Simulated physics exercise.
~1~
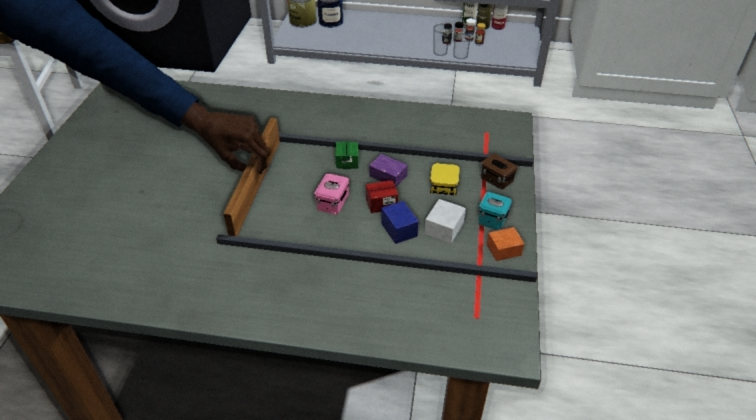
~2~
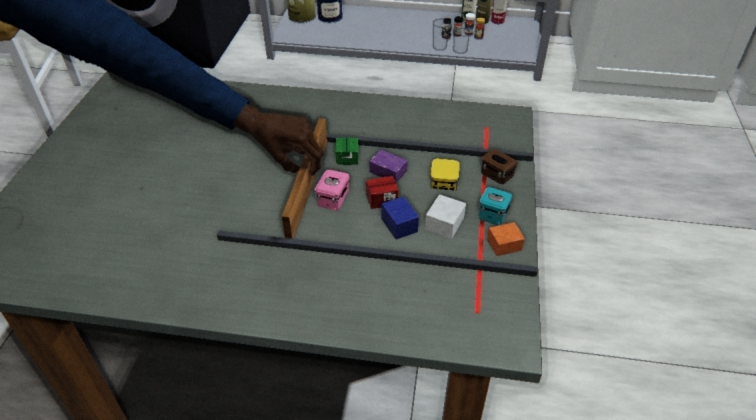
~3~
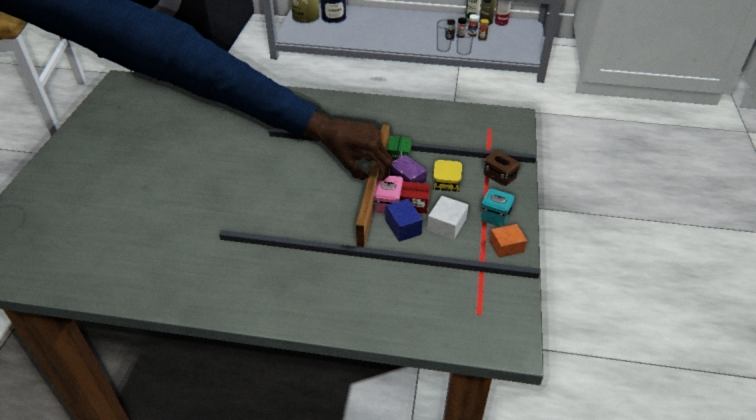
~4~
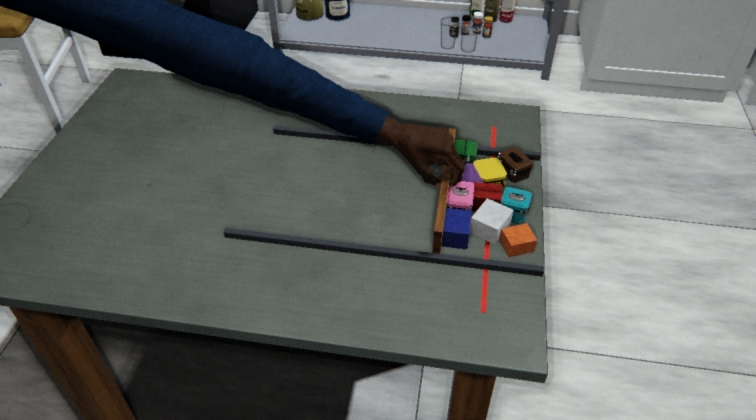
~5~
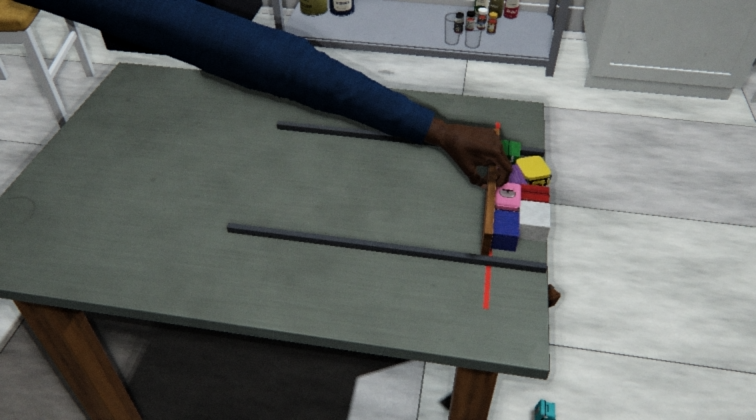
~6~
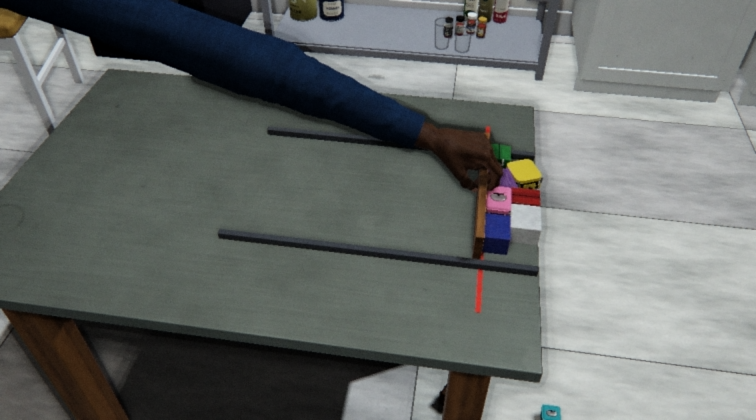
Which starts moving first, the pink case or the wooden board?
The wooden board starts moving first, sliding right while the pink case is still in its place. The pink case only begins to move afterward.
